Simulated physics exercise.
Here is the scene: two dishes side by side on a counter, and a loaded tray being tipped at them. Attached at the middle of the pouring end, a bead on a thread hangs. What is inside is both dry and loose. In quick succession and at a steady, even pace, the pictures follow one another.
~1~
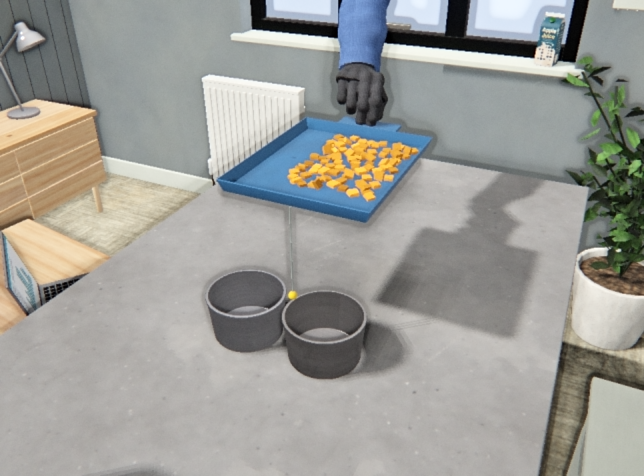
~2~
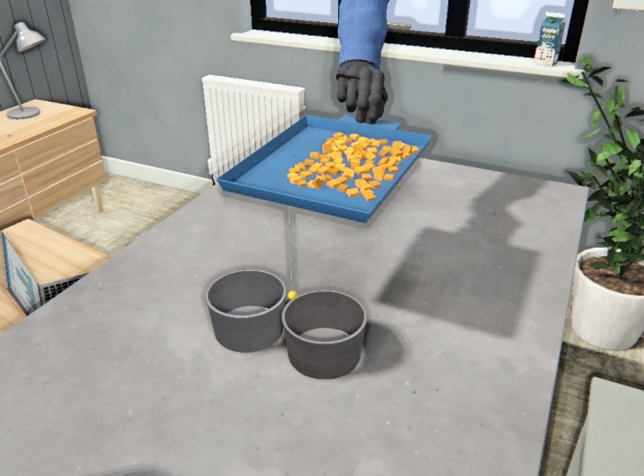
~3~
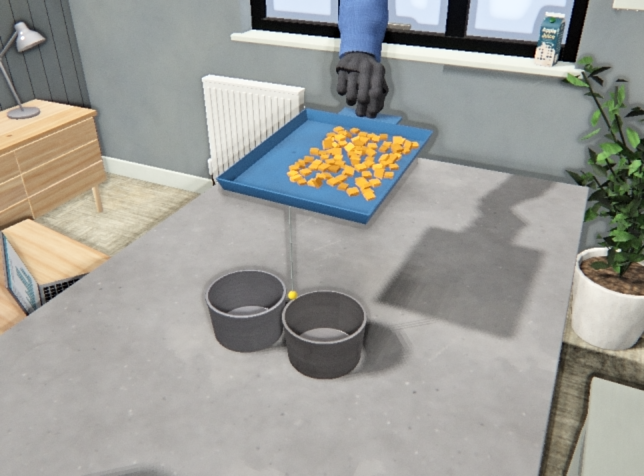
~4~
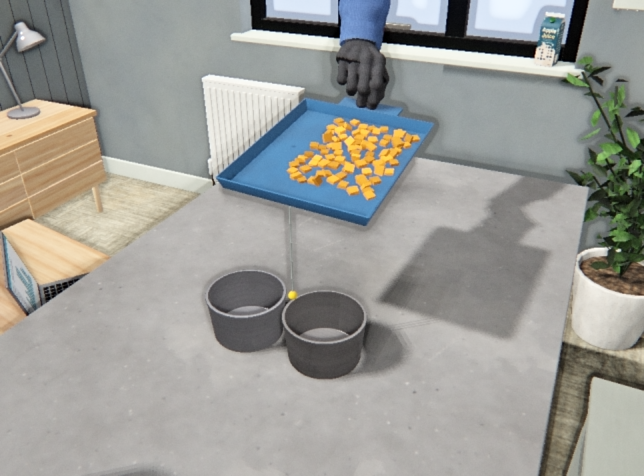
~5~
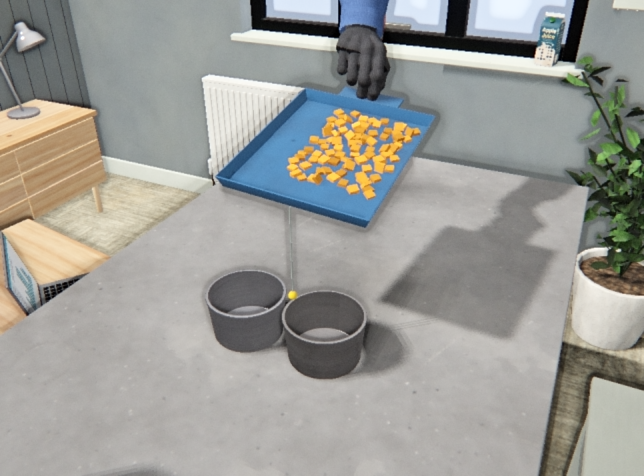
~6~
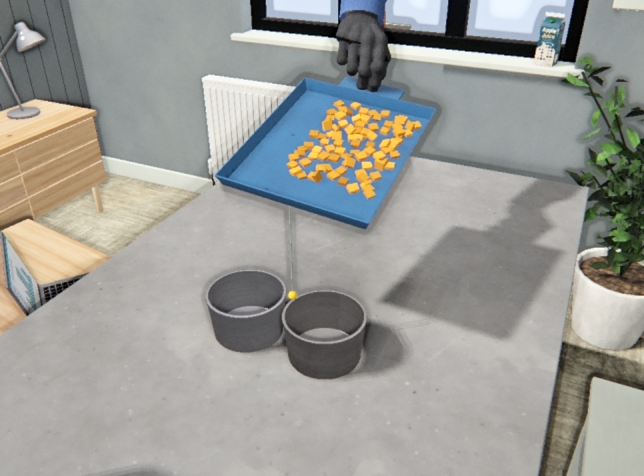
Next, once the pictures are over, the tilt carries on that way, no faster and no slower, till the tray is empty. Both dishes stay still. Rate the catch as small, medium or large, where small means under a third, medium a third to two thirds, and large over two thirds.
Medium.
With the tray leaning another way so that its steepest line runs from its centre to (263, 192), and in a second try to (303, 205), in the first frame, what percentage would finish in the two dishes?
Somewhere close to 80 % the first time, 50 % the second.
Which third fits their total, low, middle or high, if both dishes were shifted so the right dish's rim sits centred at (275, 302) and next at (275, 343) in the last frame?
To begin with: Below one third; after that: Less than a third.
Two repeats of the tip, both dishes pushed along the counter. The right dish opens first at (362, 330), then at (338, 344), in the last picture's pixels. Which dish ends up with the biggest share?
In turn: The dish on the right-hand side, then the dish on the right-hand side.
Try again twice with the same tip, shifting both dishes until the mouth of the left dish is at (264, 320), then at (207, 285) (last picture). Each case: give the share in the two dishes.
About 80 per cent, then about 10 per cent.
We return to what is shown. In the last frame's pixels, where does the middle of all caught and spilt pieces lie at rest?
It settles centred around (340, 364).
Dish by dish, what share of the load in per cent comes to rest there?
Left 0 per cent, right 50 per cent.
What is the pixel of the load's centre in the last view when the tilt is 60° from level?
Mark it at roughly (345, 210) in the final frame.
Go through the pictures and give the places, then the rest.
Corners of the pouring end at (223, 178) and (366, 209), level; middle of the load at (355, 163), small crackers; left dish at (226, 330); right dish at (306, 356); bead on its thread at (293, 295), in the first frame.
Corners of the pouring end at (223, 178) and (366, 210), level; middle of the load at (355, 162), in the second frame.
Corners of the pouring end at (222, 177) and (366, 211), tipped barely, lowest at the right corner; middle of the load at (355, 159), in the third frame.
Corners of the pouring end at (222, 176) and (366, 214), tipped a little, lowest at the right corner; middle of the load at (355, 154), in the fourth frame.
Corners of the pouring end at (222, 175) and (366, 216), tipped a little, lowest at the right corner; middle of the load at (355, 149), in the fifth frame.
Corners of the pouring end at (221, 174) and (366, 218), tipped clearly, lowest at the right corner; middle of the load at (356, 144); left dish at (226, 330); right dish at (306, 356), in the sixth frame.
Soon after the last picture, tray tipped steeply; nearly all on the tray; a stray few outside both; a small part in the air.
A little later, tray tipped right over; a small part on the tray; about a quarter in the right dish; about a quarter outside both; about half in the air.
Later still, tray tipped past a quarter turn; about half in the right dish; about half outside both.
At rest, tray tipped past a quarter turn; about half in the right dish; none in the left dish; about half outside both.
